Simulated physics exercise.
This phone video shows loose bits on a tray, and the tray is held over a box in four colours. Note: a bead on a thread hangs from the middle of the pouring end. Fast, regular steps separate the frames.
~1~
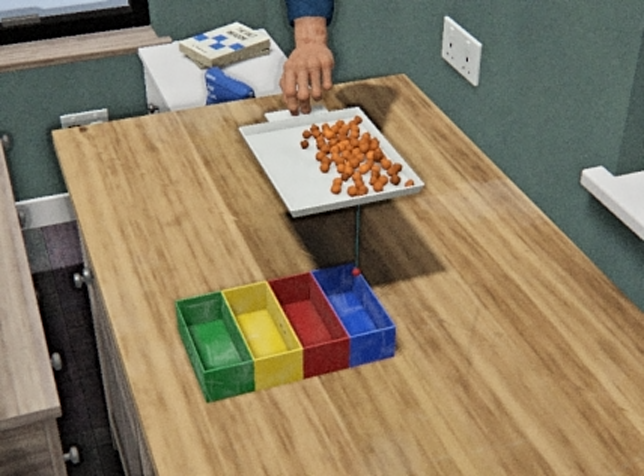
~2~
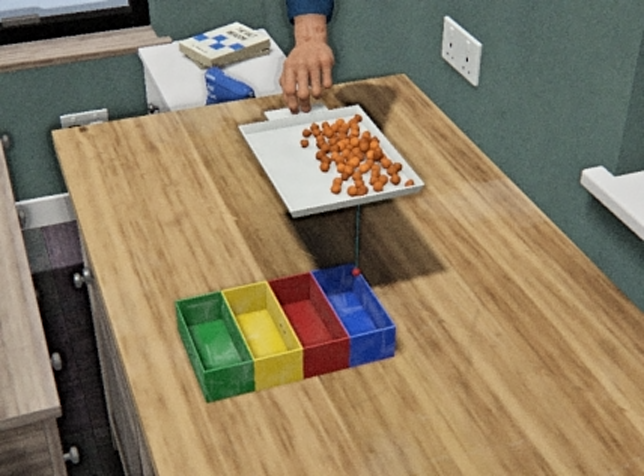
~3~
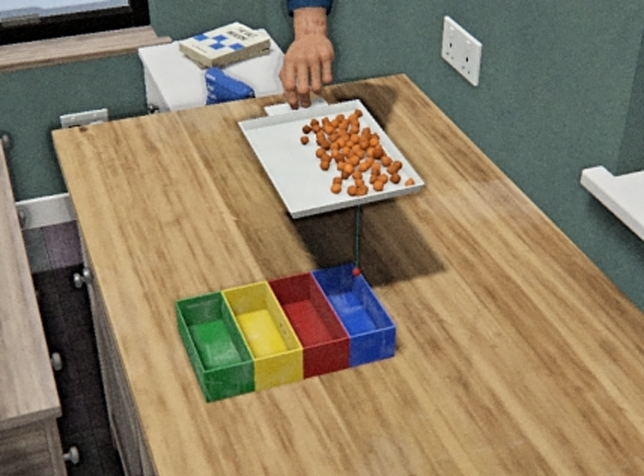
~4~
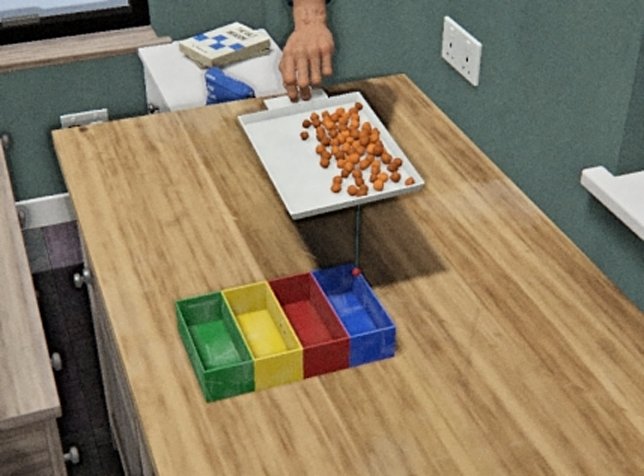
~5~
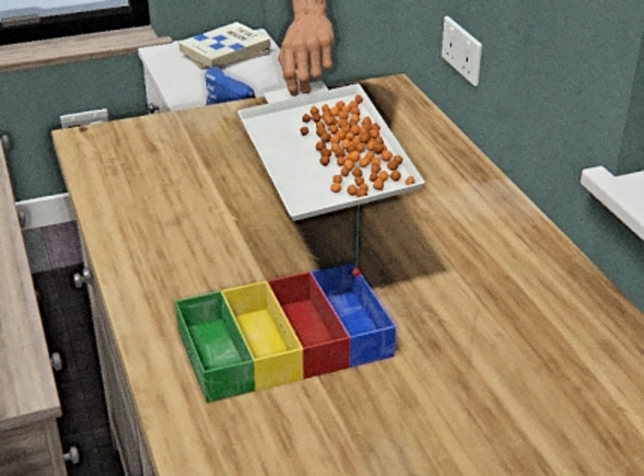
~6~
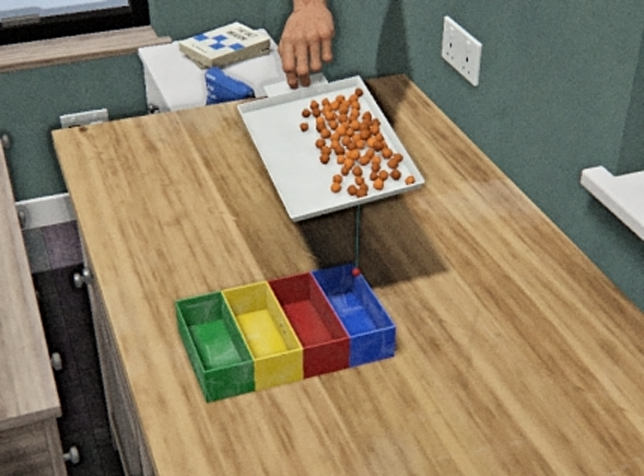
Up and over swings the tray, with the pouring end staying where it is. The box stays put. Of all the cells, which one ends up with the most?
The red one ends up with the most.
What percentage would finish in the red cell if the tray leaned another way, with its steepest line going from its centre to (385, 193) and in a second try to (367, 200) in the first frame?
The share is 0 per cent in the first and 10 per cent in the second.
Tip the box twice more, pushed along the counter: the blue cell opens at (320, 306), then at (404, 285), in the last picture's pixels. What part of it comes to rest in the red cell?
Roughly 20% the first time and 20% the second time.
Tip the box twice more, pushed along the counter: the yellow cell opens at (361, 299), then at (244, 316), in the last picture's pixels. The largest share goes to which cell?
The cell in green, then the cell in red.
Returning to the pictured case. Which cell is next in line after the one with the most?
I'd say blue.
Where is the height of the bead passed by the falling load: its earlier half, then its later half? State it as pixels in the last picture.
Near (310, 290) and later near (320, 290).
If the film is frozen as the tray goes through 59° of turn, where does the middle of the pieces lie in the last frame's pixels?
At about (335, 180).
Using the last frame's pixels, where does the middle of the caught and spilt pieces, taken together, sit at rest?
The centre settles at about (315, 335).
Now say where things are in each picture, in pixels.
In the first picture, corners of the pouring end at (294, 208) and (419, 183), level; middle of the load at (356, 153), coated peanuts; bead on its thread at (357, 272); green cell at (230, 379); yellow cell at (279, 367); red cell at (326, 355); blue cell at (372, 344).
In the second picture, corners of the pouring end at (294, 208) and (419, 183), level; middle of the load at (356, 152).
In the third picture, corners of the pouring end at (294, 209) and (419, 182), tipped barely, lowest at the left corner; middle of the load at (356, 149).
In the fourth picture, corners of the pouring end at (294, 211) and (419, 182), tipped a little, lowest at the left corner; middle of the load at (357, 146).
In the fifth picture, corners of the pouring end at (294, 213) and (420, 181), tipped a little, lowest at the left corner; middle of the load at (357, 142).
In the sixth picture, corners of the pouring end at (294, 214) and (420, 180), tipped a little, lowest at the left corner; middle of the load at (357, 138); green cell at (230, 379); yellow cell at (279, 367); red cell at (326, 355); blue cell at (372, 344).
Soon, tray tipped steeply; nearly all on the tray; a stray few in the green cell; a stray few in the yellow cell; a stray few in the blue cell.
A while on, tray tipped right over; about a quarter on the tray; about a quarter in the red cell; a small part in the blue cell; a small part in the yellow cell; a stray few in the green cell; about a third falling or outside the box.
Towards the end, tray tipped past a quarter turn; about half in the red cell; about a quarter in the blue cell; a small part in the yellow cell; a small part in the green cell; a small part falling or outside the box.
Finally, tray tipped past a quarter turn; about half in the red cell; about a quarter in the blue cell; a small part in the yellow cell; a small part in the green cell; a small part outside the box.
